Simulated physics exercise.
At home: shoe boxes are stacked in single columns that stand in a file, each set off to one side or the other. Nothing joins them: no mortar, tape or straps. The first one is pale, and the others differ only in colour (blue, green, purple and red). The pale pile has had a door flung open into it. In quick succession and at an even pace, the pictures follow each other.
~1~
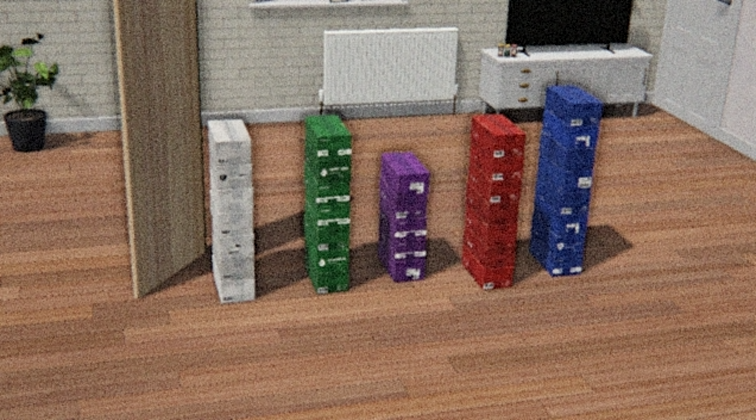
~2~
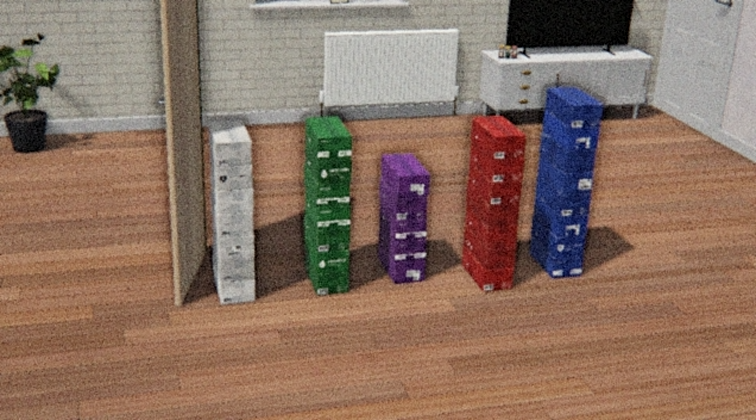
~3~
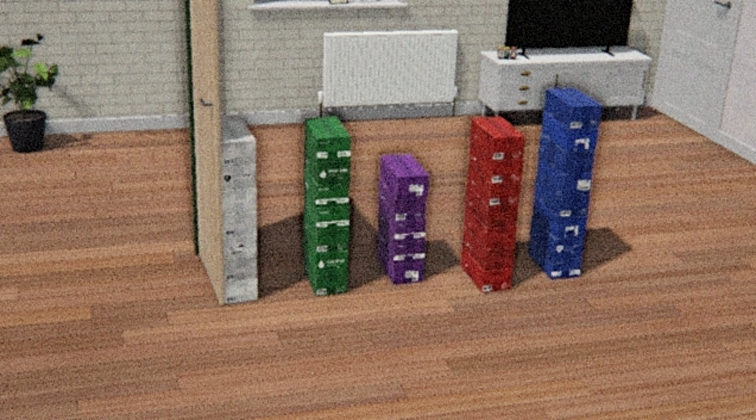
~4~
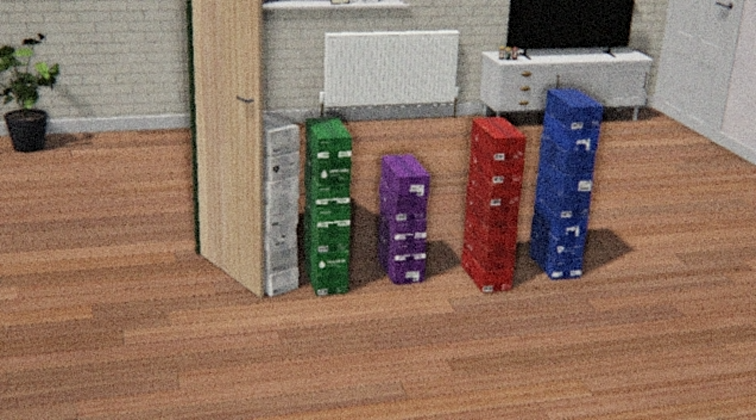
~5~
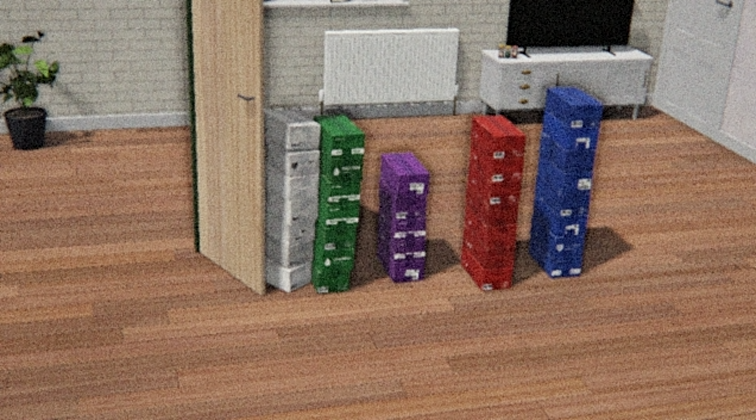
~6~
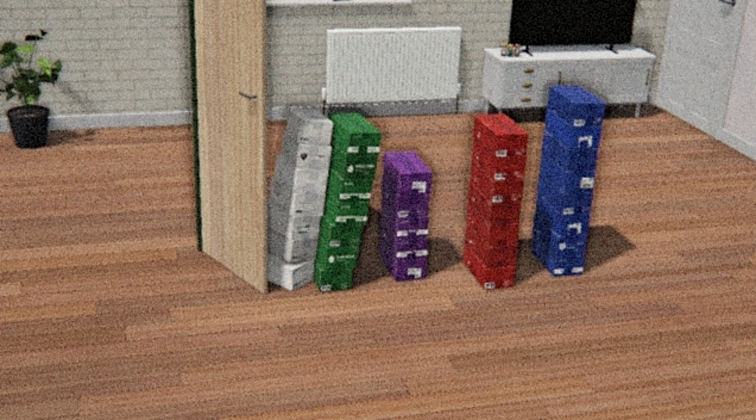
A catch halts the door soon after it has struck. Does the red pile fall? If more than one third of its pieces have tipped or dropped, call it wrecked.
Yes.
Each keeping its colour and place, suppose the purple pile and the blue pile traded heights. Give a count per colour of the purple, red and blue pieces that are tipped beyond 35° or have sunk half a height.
It works out to purple 8, then red 7, then blue 5.
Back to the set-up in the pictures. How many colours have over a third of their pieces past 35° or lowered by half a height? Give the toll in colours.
That gives 4 overall.
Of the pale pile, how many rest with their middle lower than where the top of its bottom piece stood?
Count = 5.
Just after the last frame, 6 of the pale pile down; none of the 7 red boxes down (6 of 27 in all colours); top red box unmoved; top purple box tilted clearly.
A moment on, 6 of the pale pile down; 7 of the 7 red boxes down (17 of 27 in all colours); top red box tilted well over, about its own height lower; top purple box on its side.
When it is over, 6 of the pale pile down; 7 of the 7 red boxes down (25 of 27 in all colours); top red box upside down; top purple box upside down. In pixels of the last frame, middles, top red box near (733, 210), top purple box near (541, 218).
